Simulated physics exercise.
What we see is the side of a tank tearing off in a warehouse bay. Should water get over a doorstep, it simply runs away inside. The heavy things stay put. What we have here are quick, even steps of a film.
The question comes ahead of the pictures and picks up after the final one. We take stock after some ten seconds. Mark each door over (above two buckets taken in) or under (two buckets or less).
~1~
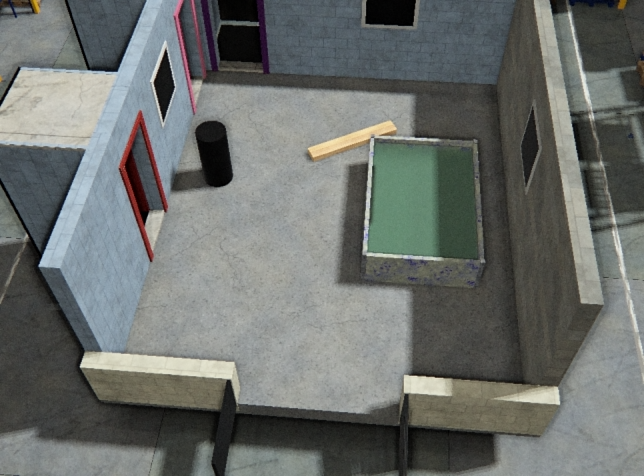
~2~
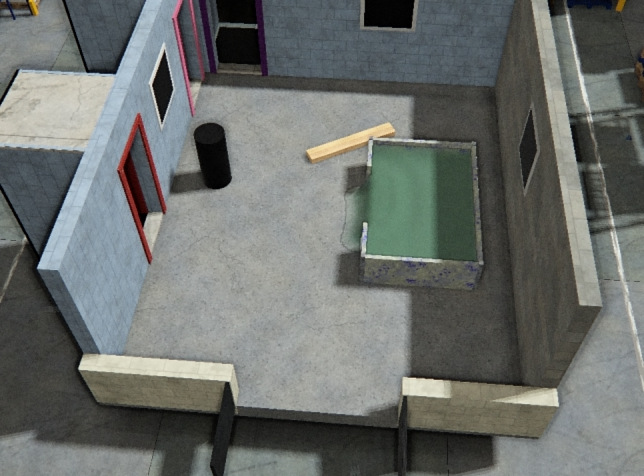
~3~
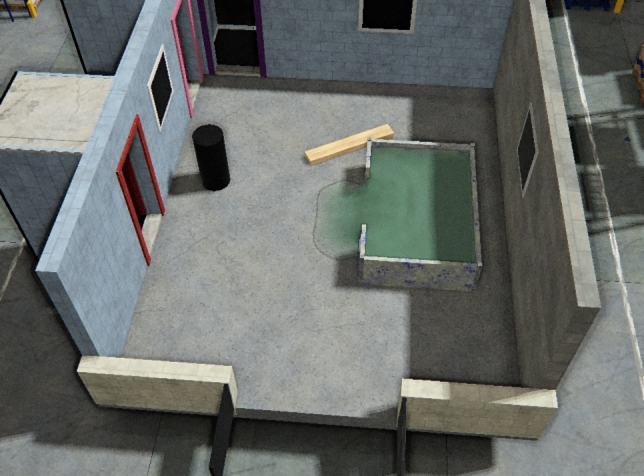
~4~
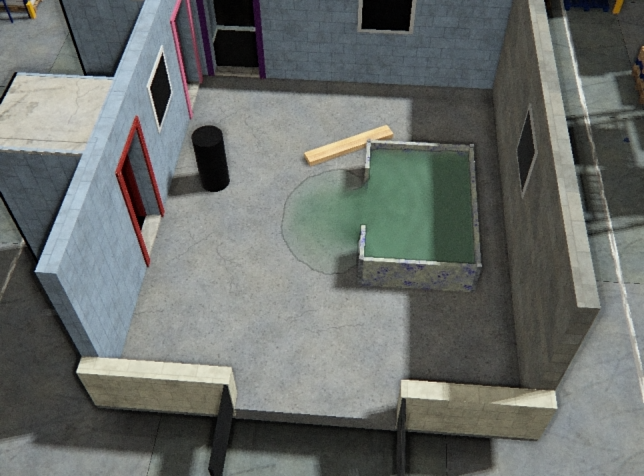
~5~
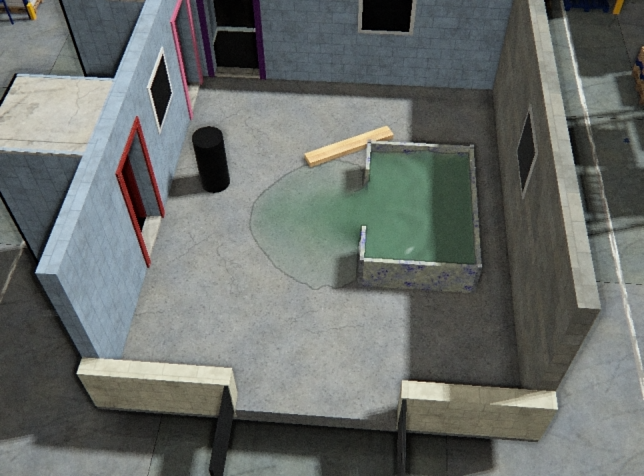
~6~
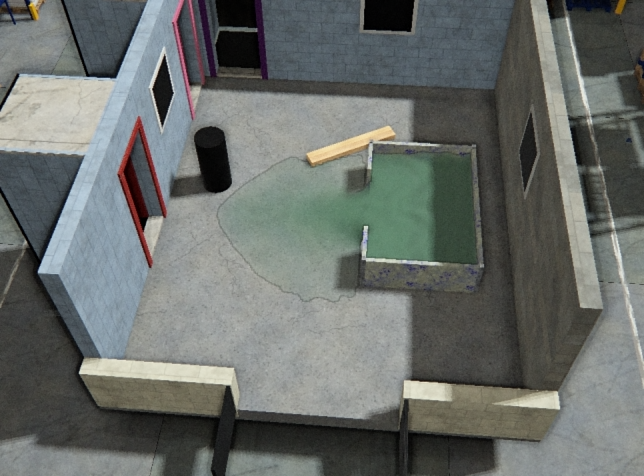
Pink door: Over. Red door: Over. Purple door: Over.
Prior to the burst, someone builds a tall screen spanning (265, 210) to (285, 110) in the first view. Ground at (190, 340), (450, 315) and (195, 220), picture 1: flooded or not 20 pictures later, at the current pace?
Listed order: Swamped, spared, swamped.
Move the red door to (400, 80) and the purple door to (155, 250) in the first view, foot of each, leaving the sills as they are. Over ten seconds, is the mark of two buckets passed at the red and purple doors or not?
Well, red doesn't reach it and purple overshoots.
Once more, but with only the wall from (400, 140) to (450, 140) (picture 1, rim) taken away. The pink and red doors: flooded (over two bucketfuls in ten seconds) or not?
I'd expect the pink door to exceed it and the red door to fall short.
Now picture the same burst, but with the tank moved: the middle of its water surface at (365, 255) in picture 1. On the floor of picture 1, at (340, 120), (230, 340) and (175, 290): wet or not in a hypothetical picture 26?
The three spots read left dry, swamped, swamped.
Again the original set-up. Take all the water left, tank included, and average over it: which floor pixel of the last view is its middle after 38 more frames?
My pick is pixel (296, 220).
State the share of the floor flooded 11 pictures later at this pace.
Roughly 40 %.
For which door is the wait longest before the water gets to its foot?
The purple one.
A moment on, water covers 25 % of the floor; the pink door not reached, the red door under two buckets in, the purple door not reached.
Next, water covers 40 % of the floor; the pink door wet at the sill, nothing in, the red door over two buckets in, the purple door not reached.
Then, water covers 45 % of the floor; the pink door over two buckets in, the red door far over two buckets in, the purple door over two buckets in.
Later, water covers 75 % of the floor; the pink door over two buckets in, the red door far over two buckets in, the purple door far over two buckets in.
In the end, water covers 95 % of the floor; the pink door over two buckets in, the red door far over two buckets in, the purple door far over two buckets in.
